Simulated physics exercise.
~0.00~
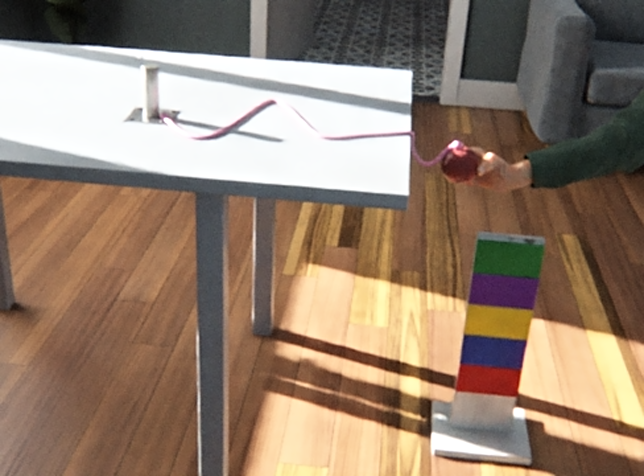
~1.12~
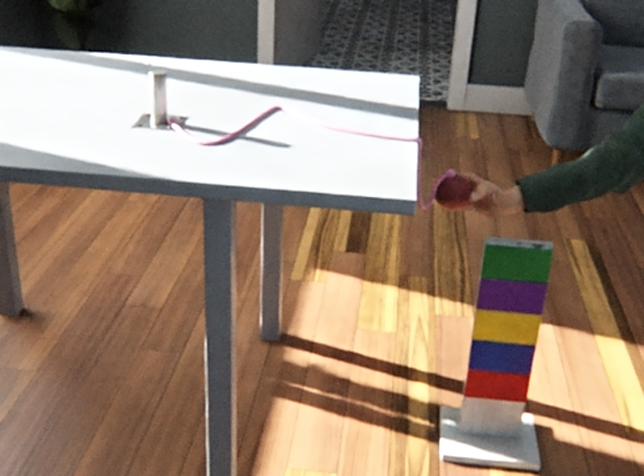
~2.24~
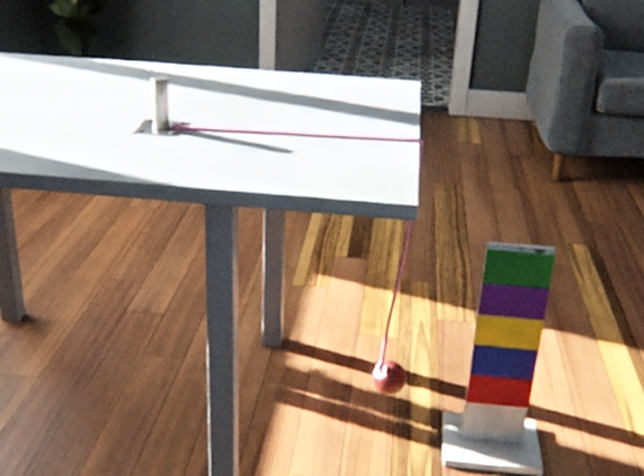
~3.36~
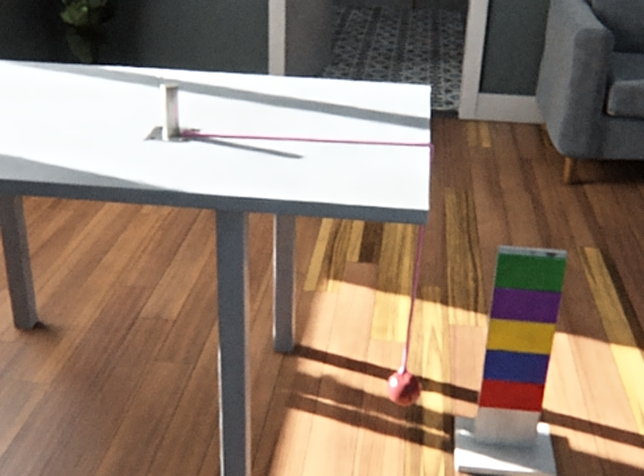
A red apple on a pink string tied to a post on a white table was held past the table's edge, then the hand let go and it dropped, pulling the string tight, and ended up hanging level with the red band.
